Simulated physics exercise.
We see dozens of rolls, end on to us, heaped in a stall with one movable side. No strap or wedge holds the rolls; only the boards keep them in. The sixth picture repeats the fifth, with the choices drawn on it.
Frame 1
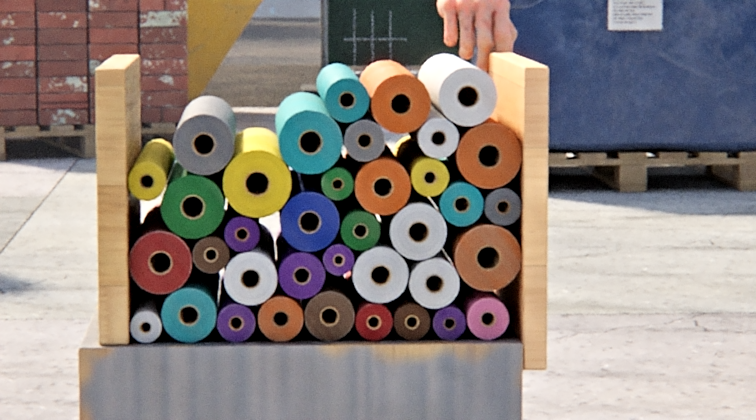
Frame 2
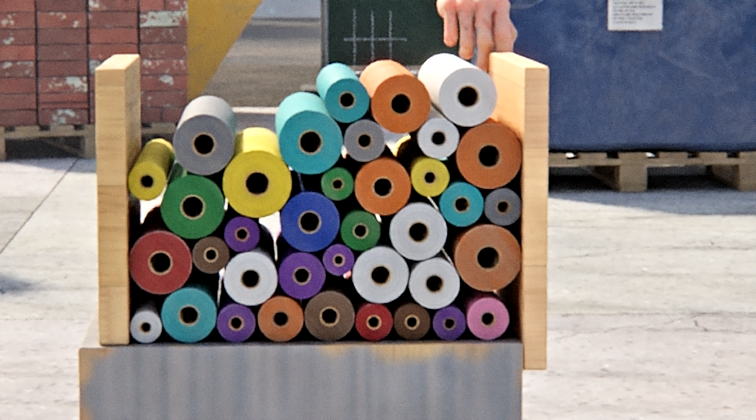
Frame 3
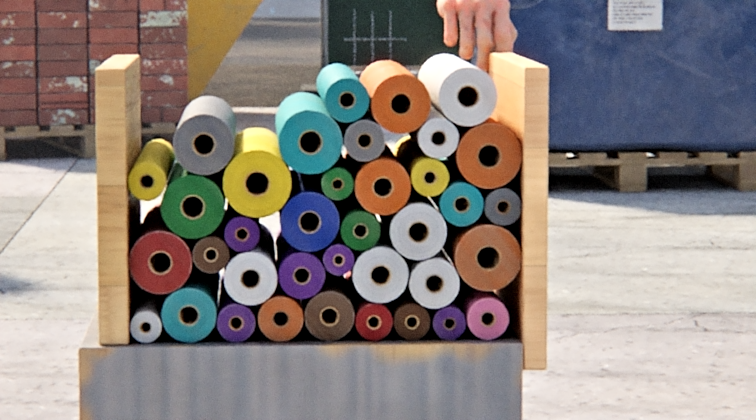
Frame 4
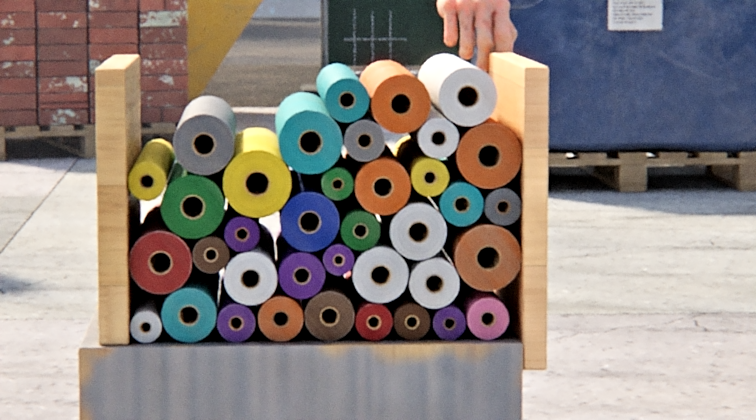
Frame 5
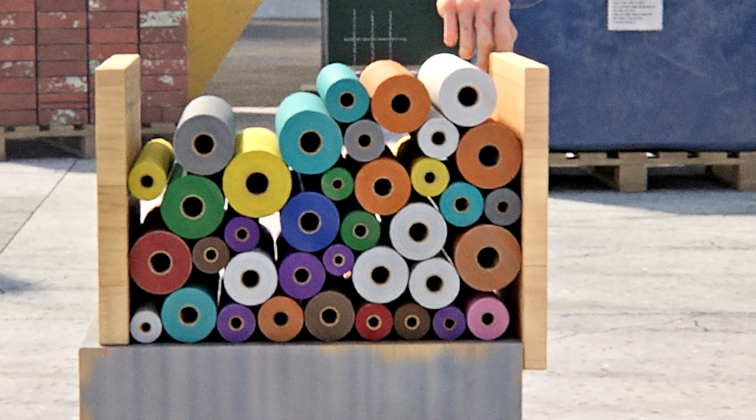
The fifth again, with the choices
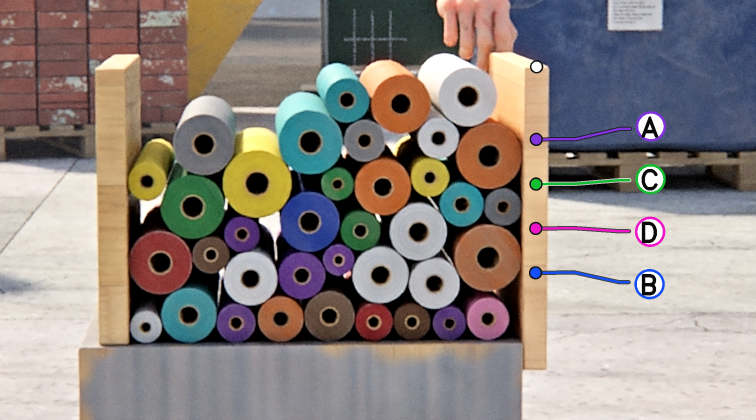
In the video, many colourful rolls lie heaped between two upright wooden boards on a grey base, while a hand hangs behind the right side near a white roll; the pile stays still and almost nothing moves.
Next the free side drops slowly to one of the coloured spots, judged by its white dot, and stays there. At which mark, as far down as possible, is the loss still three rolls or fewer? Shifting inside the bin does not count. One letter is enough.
The lowest mark that will do is D.
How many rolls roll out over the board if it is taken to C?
The count is none.
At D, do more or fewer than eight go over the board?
Fewer than eight.
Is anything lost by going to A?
At A: No.
On the marked copy, A at (536, 139); B at (536, 273); C at (536, 184); D at (536, 229); the white dot at (537, 67).
Taking D. A third of the way, top of the board (522, 148).
Two thirds of the way, top of the board (522, 228).
When it is over, top of the board (522, 228), two out over the board.
As for the rest, A none out over the board; B four out over the board; C none out over the board.
